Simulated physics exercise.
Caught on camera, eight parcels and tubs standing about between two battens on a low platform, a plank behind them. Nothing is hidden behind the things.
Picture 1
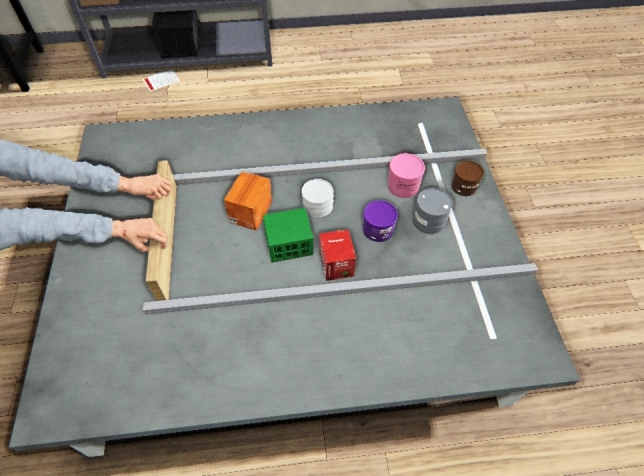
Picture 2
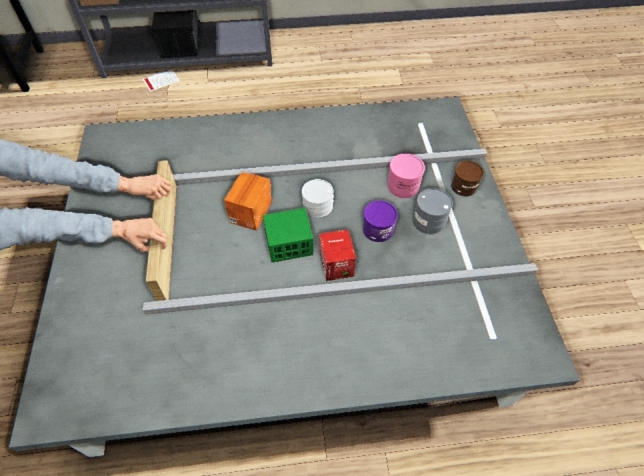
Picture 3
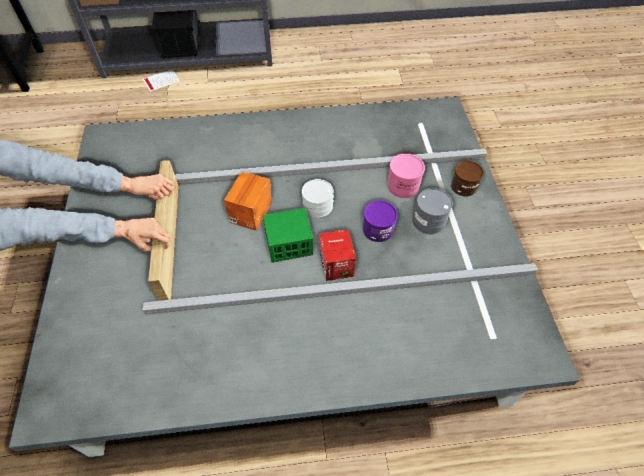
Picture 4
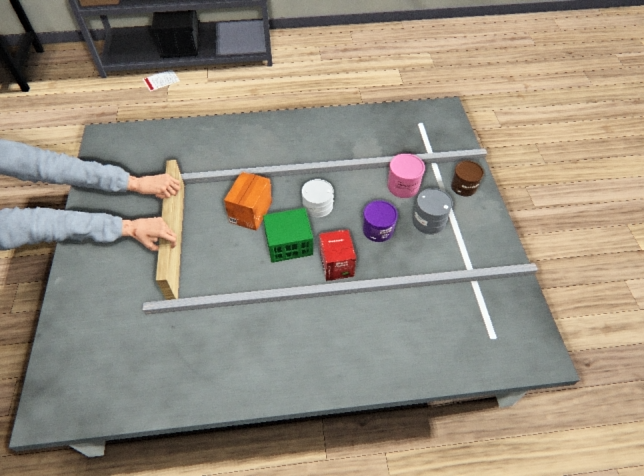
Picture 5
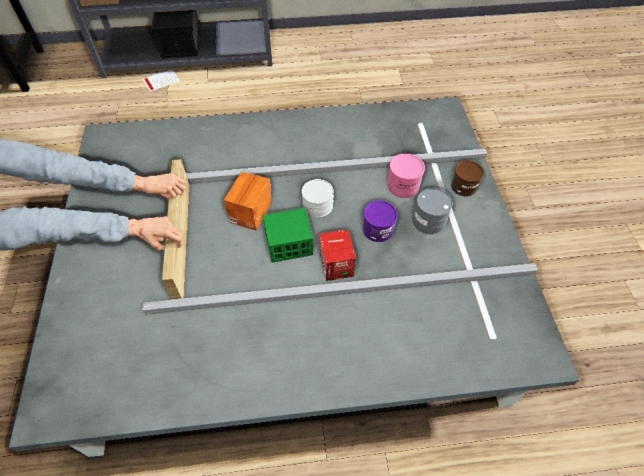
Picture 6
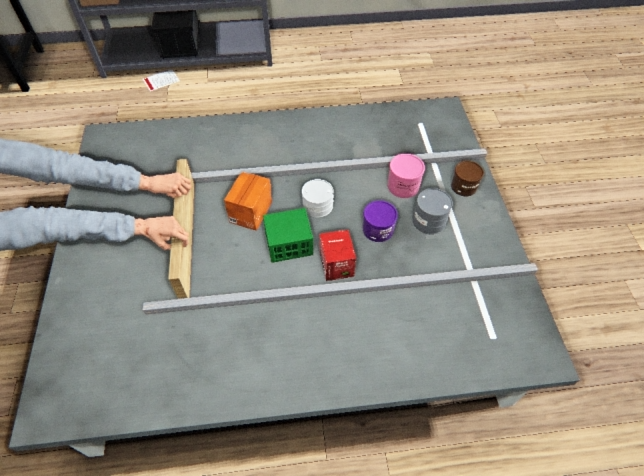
Two hands held a wooden plank upright on a low grey platform, then slid it slightly to the right between two strips, while the colourful boxes and tubs ahead of it stayed still.
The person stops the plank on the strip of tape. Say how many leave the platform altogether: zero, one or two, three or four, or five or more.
In the end the number that fall off is one or two.
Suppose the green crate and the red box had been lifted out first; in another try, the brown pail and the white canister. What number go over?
The counts: 1 and 1.
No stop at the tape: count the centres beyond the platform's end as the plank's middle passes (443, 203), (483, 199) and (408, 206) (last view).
Past the end: 2, 5 and 0.
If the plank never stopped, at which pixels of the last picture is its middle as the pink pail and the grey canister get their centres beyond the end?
Near (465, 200) and (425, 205).
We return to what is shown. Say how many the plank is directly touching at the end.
The number is 3.
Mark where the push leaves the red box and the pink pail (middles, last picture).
Near (488, 251) and (483, 162).
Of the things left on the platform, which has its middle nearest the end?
Foremost is the purple pail.
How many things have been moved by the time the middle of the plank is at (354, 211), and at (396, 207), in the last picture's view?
The counts are 7 and 7.
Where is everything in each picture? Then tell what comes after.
In the first picture, brown pail (467, 179); grey canister (432, 211); pink pail (405, 176); plank (163, 228); tape (451, 214).
In the second picture, grey canister (432, 212); green crate (288, 235).
In the third picture, pink pail (405, 176); plank (165, 228).
In the fourth picture, brown pail (467, 179); purple pail (379, 222).
In the fifth picture, grey canister (432, 212); red box (337, 256).
In the sixth picture, brown pail (467, 179); grey canister (432, 212); pink pail (405, 176); plank (183, 226); tape (451, 214).
Soon after, none off yet; brown pail at rest near (467, 179); grey canister at rest near (432, 212); pink pail at rest near (405, 176).
In the end, the number that fall off is one or two; gone, grey canister and brown pail.
